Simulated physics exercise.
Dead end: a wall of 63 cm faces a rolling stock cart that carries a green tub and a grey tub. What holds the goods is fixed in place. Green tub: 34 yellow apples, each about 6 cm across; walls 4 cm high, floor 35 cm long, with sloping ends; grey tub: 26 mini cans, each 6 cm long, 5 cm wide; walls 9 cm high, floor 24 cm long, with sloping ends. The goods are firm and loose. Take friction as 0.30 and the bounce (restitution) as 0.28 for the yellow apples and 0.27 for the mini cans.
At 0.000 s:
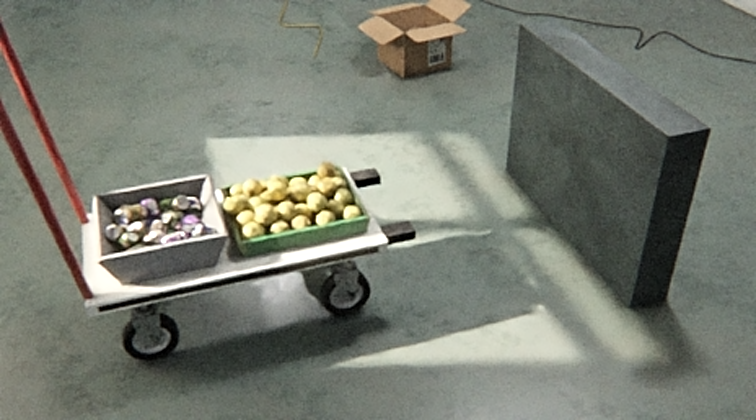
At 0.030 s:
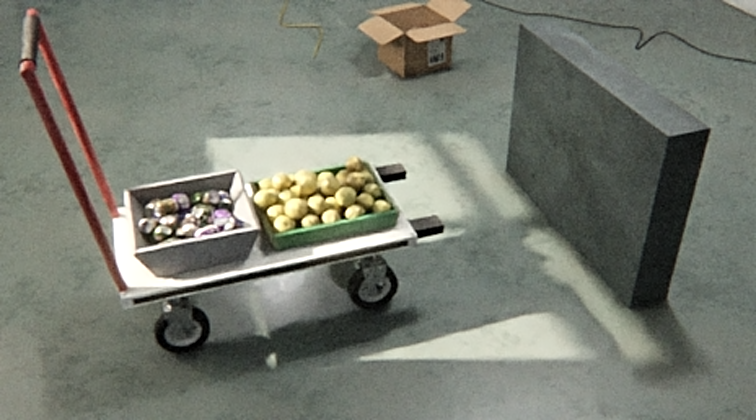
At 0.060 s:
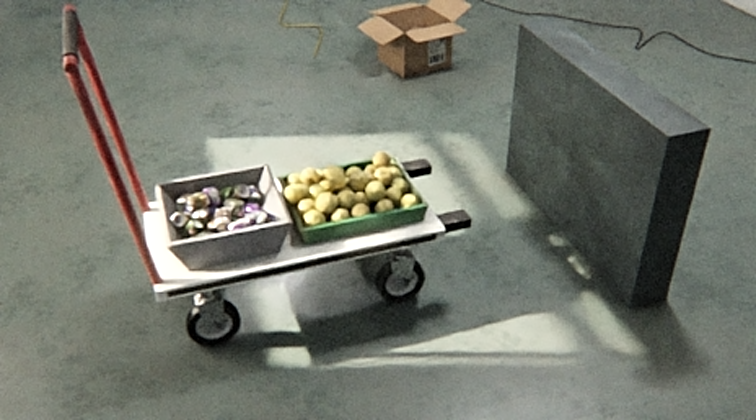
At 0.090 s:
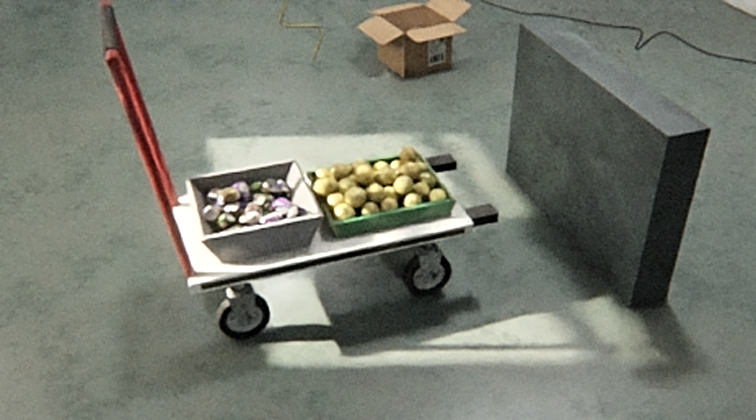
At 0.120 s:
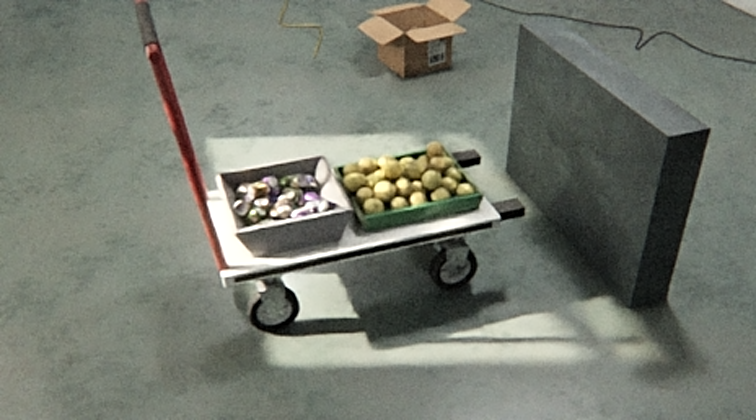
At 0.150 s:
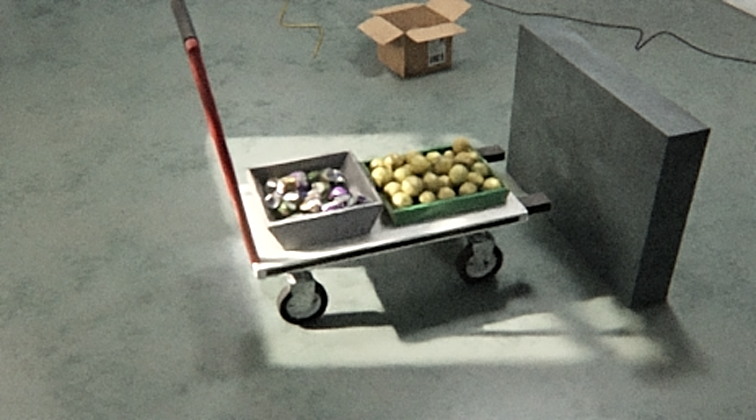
A flat cart with a red handle, carrying a grey tub of small shiny cans and a green tub of round yellow fruit, rolls steadily rightward across a grey floor, closing the gap to a dark upright wall.
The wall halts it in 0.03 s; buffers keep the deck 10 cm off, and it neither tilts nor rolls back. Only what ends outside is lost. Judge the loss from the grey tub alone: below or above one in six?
Out of the grey tub go over a sixth of the mini cans.
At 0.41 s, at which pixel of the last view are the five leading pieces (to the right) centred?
Near (555, 117).
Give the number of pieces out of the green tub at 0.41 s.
About: Green tub 16.
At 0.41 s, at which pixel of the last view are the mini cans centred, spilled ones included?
Around (406, 174).
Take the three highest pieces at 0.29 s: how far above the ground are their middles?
Some 48 cm up.
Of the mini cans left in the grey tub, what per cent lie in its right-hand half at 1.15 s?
Roughly 60 in a hundred.
After 0.19 s, impact.
After 0.29 s, the green tub is down by 4 of 34 and the grey tub has all 26.
After 0.41 s, the green tub is down by 15 of 34 and the grey tub is down by 7 of 26.
After 0.64 s, the green tub is down by 17 of 34 and the grey tub is down by 9 of 26.
Final count (at 1.15 s), the green tub is down by 17 of 34 and the grey tub is down by 10 of 26. Asked share, 10 of 26, 38 per cent.
